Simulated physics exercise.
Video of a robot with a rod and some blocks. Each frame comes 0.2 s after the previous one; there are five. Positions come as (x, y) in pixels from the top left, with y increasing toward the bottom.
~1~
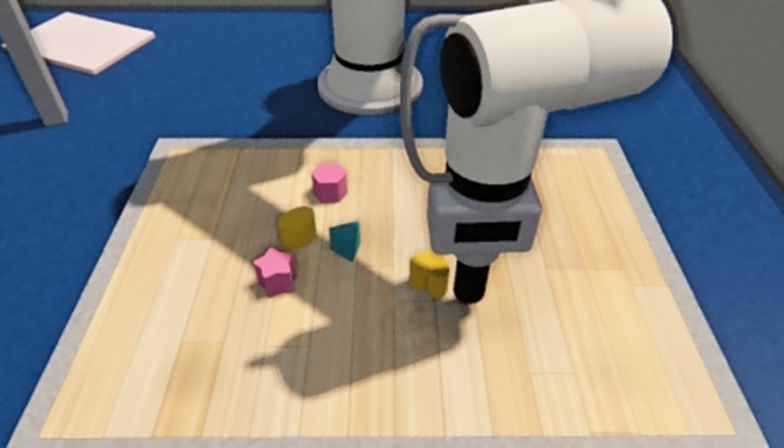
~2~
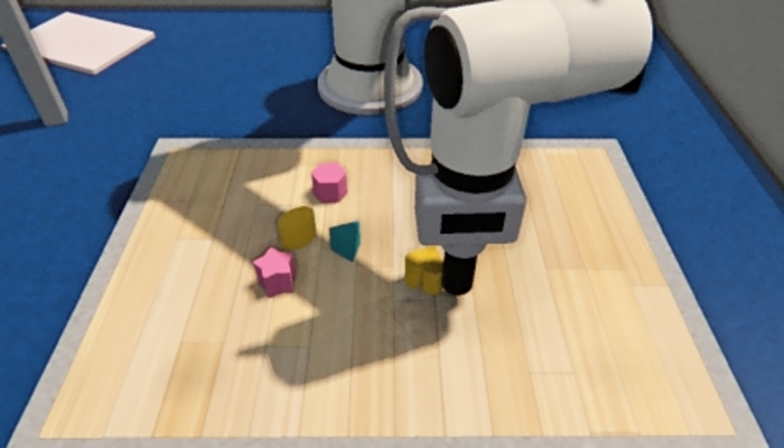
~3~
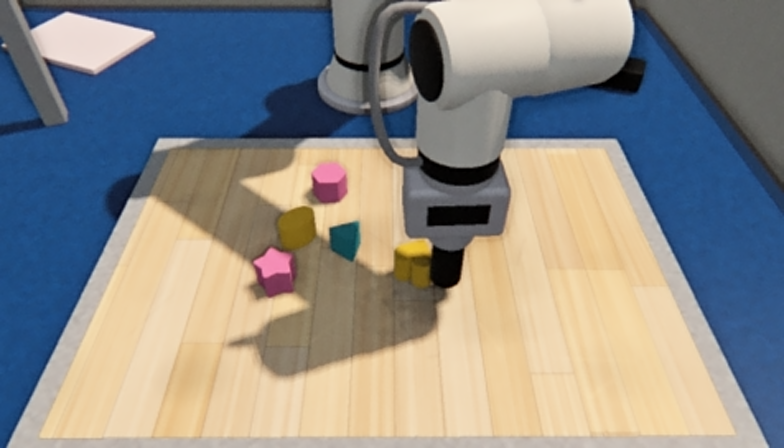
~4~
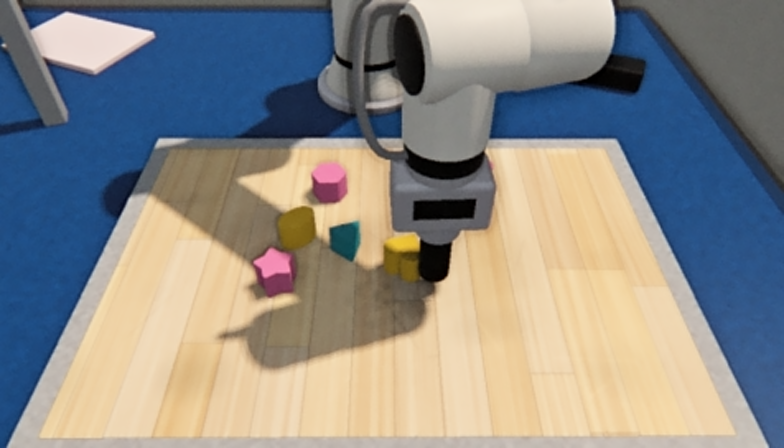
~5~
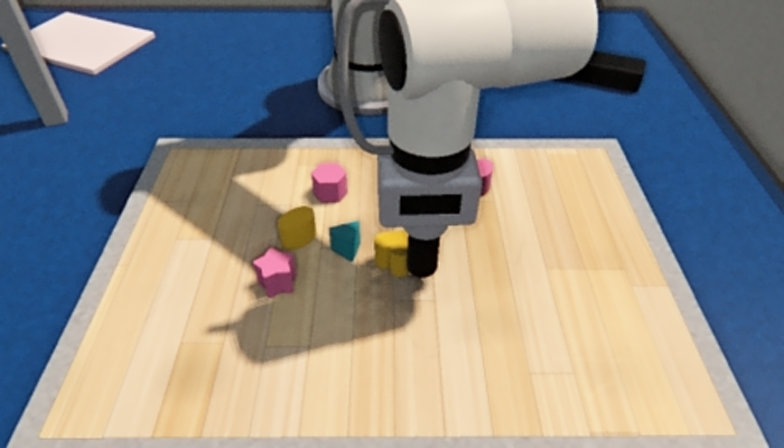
A white robot arm with a black rod reaches over a pale wooden board on a blue surface, seen from a fixed, raised view facing its base. Left of the rod sit a yellow heart, a turquoise triangular piece, a yellow elliptical block, a pink star and another pink block. The arm moves slightly left and away from the viewer, the rod pushing the heart toward the turquoise piece.
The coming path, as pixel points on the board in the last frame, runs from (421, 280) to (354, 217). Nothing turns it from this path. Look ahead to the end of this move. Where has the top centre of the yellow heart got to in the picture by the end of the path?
About (321, 192).
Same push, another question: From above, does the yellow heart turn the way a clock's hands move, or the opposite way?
It spins against the clock.
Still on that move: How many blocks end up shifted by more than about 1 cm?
2.
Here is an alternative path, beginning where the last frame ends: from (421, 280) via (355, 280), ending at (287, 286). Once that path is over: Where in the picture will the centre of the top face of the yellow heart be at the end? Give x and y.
At the end it should sit near (369, 235).
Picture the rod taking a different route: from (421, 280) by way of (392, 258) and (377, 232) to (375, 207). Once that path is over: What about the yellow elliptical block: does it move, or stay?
Left in place.
What follows on the original path. One third of the way, rod at (396, 245); turquoise triangular piece at (339, 226), turned 35° anticlockwise; yellow heart at (368, 221).
Two thirds of the way, rod at (373, 224); turquoise triangular piece at (334, 225), turned 50° anticlockwise; yellow heart at (345, 203), turned 15° anticlockwise.
At the end, rod at (353, 205); yellow elliptical block not moved; pink hexagonal block at (327, 170); turquoise triangular piece at (334, 225), turned 50° anticlockwise; yellow heart at (321, 192), turned 45° anticlockwise.
